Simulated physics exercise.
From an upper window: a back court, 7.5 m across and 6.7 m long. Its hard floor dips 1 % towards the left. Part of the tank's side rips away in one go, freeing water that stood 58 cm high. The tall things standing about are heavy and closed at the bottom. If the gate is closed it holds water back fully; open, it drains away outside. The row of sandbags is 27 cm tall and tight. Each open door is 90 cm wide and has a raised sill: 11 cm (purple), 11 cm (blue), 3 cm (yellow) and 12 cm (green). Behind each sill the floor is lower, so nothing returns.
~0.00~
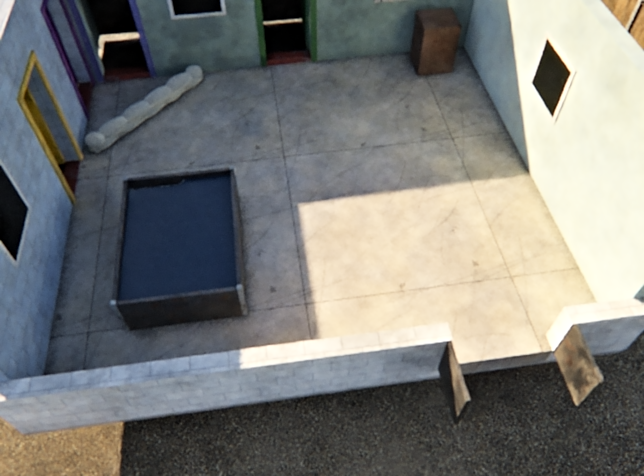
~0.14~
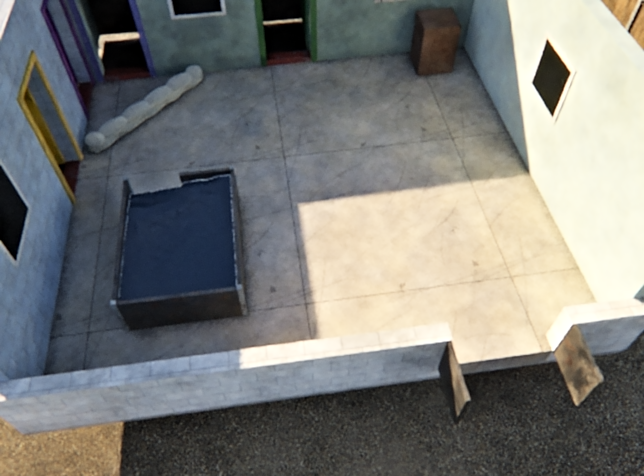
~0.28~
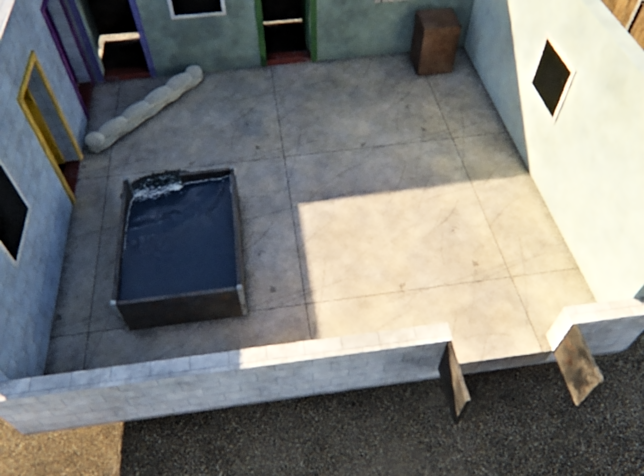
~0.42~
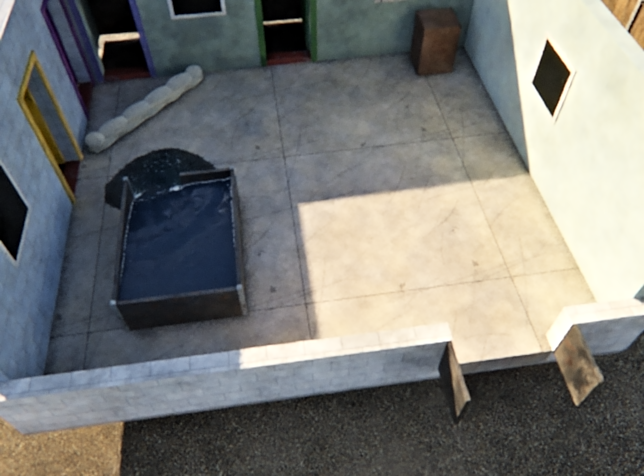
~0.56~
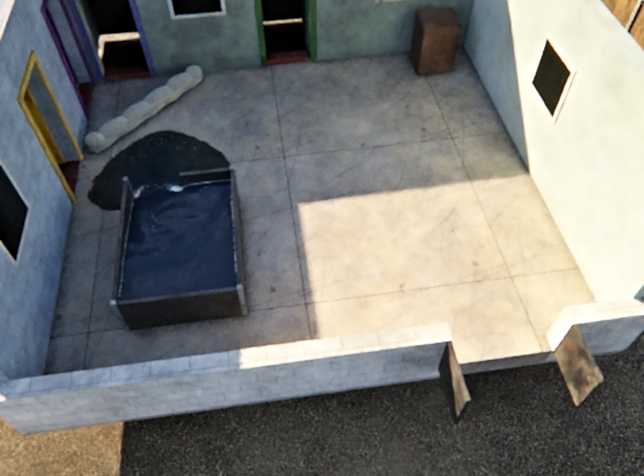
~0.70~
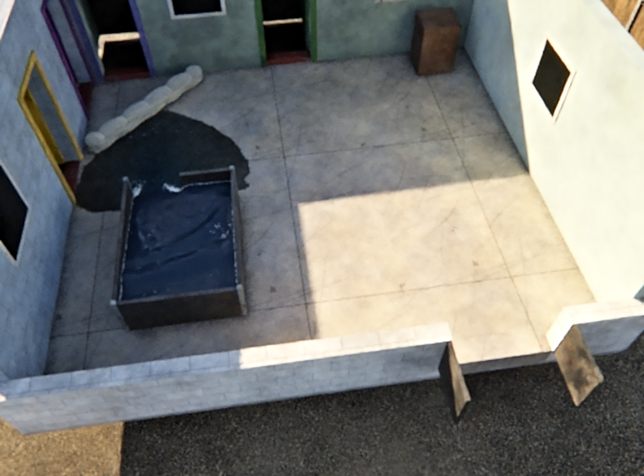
A dark tank breaks open at its far side and water spreads across the courtyard floor.
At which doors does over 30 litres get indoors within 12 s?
The water let in: At the purple door it does not reach the limit; at the blue door it does not reach the limit; at the yellow door it exceeds the limit; at the green door it keeps below the limit.
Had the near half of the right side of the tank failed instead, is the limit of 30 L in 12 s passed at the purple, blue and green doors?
Then: Purple below, blue below, green under.
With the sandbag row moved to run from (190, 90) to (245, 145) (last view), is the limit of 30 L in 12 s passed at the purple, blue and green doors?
Then: Purple above, blue above, green under.
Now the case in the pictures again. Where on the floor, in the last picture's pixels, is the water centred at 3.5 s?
Near (205, 178).
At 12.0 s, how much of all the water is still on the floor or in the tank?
About 84 per cent.
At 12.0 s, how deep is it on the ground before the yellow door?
Some 5.5 cm.
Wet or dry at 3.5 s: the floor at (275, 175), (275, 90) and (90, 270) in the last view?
In that order: Not reached, flooded, dry.
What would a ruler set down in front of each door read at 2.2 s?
Depths in cm: Purple 2, blue 0, yellow 10, green 6.
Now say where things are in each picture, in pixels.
In the first picture, the tank at (179, 233) is whole and still, 58 cm deep.
In the second picture, the front is at a hidden place, 0.4 m from the gap on the tank's far side; 0.1 m2 of floor is under water; 58 cm left at the back of the tank.
In the third picture, the front is at a hidden place, 0.7 m from the gap on the tank's far side; 0.6 m2 of floor is under water; 58 cm left at the back of the tank.
In the fourth picture, water pours out on the tank's far side and has run 1.3 m, to (158, 154); typically 6 cm deep outside, 58 cm at the tank's back.
In the fifth picture, water pours out on the tank's far side and has run 1.8 m, to (156, 136); typically 4 cm deep outside, 58 cm at the tank's back.
In the sixth picture, water pours out on the tank's far side and has run 2.4 m, to (157, 114); typically 4 cm deep outside, 56 cm at the tank's back.
After 1.4 s water covers 15 % of the floor and is deepest (31 cm) near (163, 201); purple door not reached, blue door not reached, yellow door 6 cm at the sill, 6 L in, green door not reached.
After 2.2 s water covers 20 % of the floor and is deepest (27 cm) near (114, 147); purple door 2 cm at the sill, 0 L in, blue door not reached, yellow door 10 cm at the sill, 47 L in, green door 6 cm at the sill, 0 L in.
After 3.5 s water covers 25 % of the floor and is deepest (18 cm) near (152, 202); purple door 2 cm at the sill, 0 L in, blue door 8 cm at the sill, 0 L in, yellow door 11 cm at the sill, 112 L in, green door 13 cm at the sill, 1 L in.
After 7.0 s water covers 50 % of the floor and is deepest (12 cm) near (152, 202); purple door 7 cm at the sill, 0 L in, blue door 6 cm at the sill, 0 L in, yellow door 7 cm at the sill, 212 L in, green door 7 cm at the sill, 3 L in.
After 12.0 s water covers 90 % of the floor and is deepest (8 cm) near (84, 143); purple door 7 cm at the sill, 0 L in, blue door 6 cm at the sill, 0 L in, yellow door 6 cm at the sill, 267 L in, green door 4 cm at the sill, 3 L in.
